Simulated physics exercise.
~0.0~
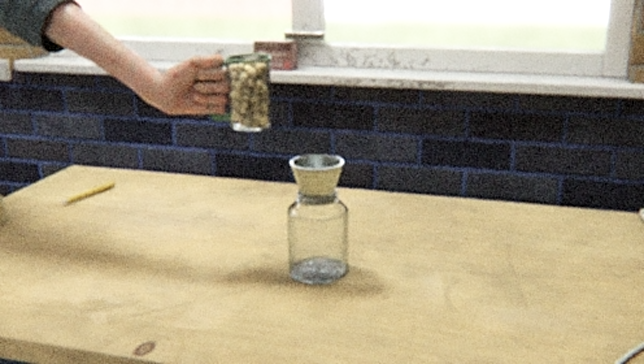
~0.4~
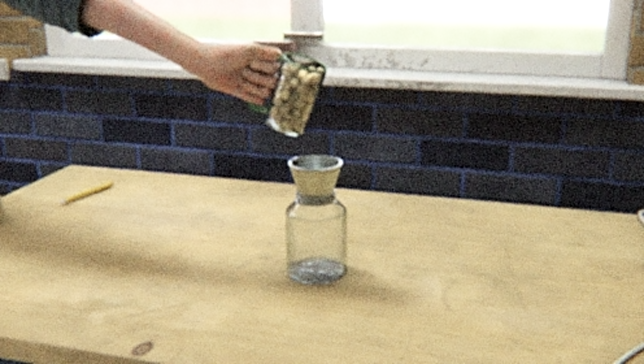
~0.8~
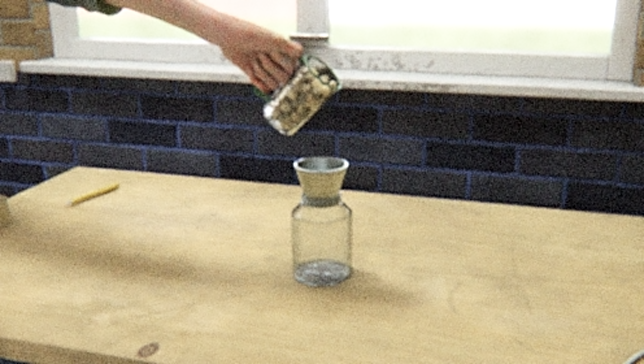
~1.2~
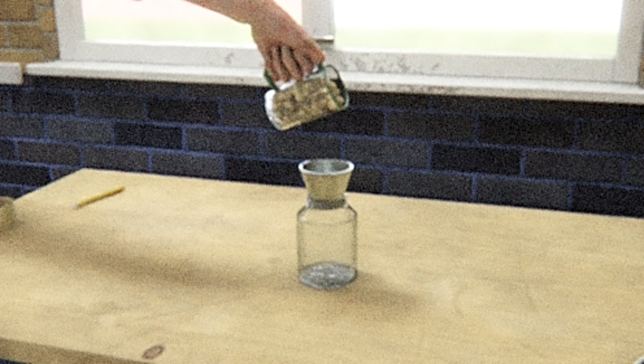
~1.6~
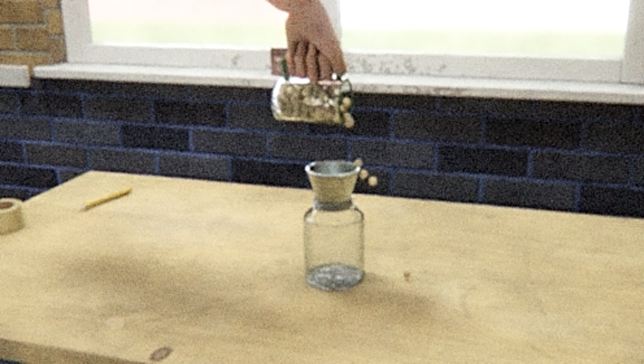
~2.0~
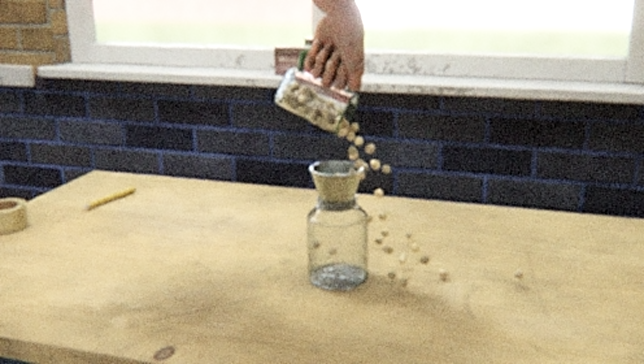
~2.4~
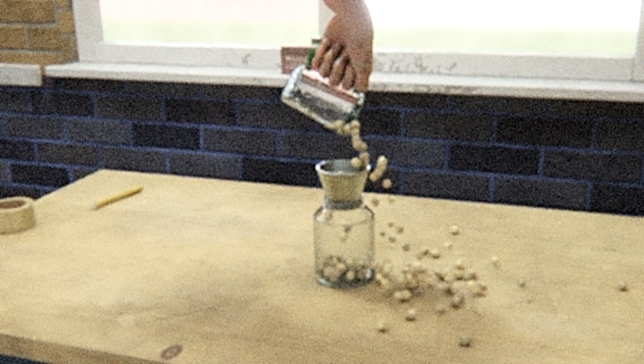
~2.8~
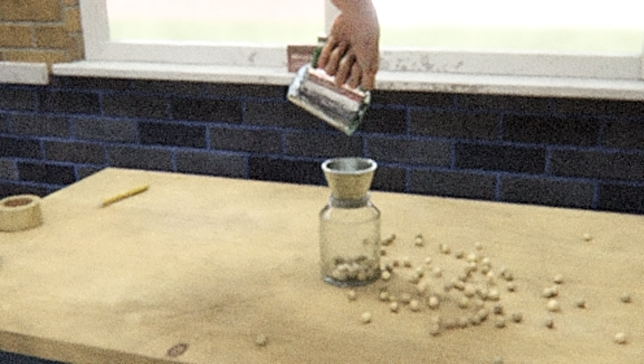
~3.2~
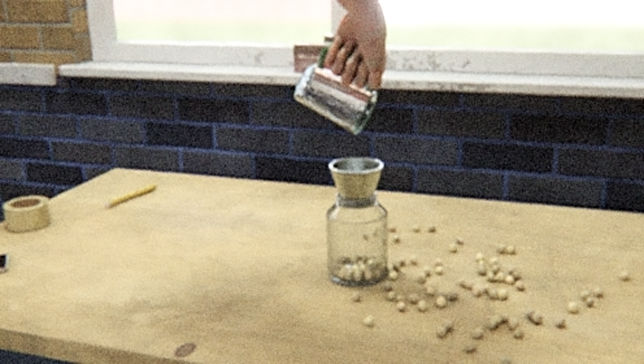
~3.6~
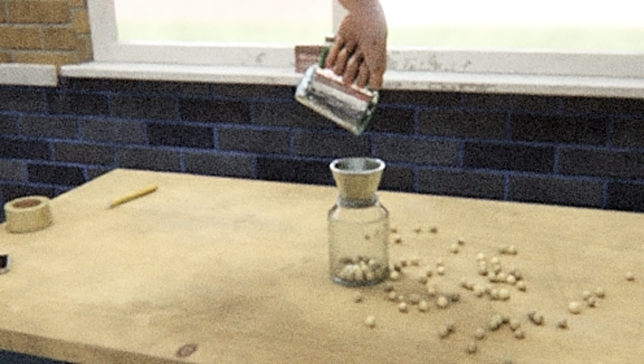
At the start, a hand holds a glass cup of pale, round nuts above a wooden table, where an empty glass jar stands with a metal funnel in its neck. The hand moves right toward the jar and tips the cup onto its side. Nuts begin to fall from the rim, some missing the funnel on its right. As the cup tilts further, a stream pours down, partly into the jar but mostly onto the tabletop, where the nuts bounce and scatter. Finally, the tilted cup looks empty, a small layer lies in the jar, and most nuts rest spilt on the table.
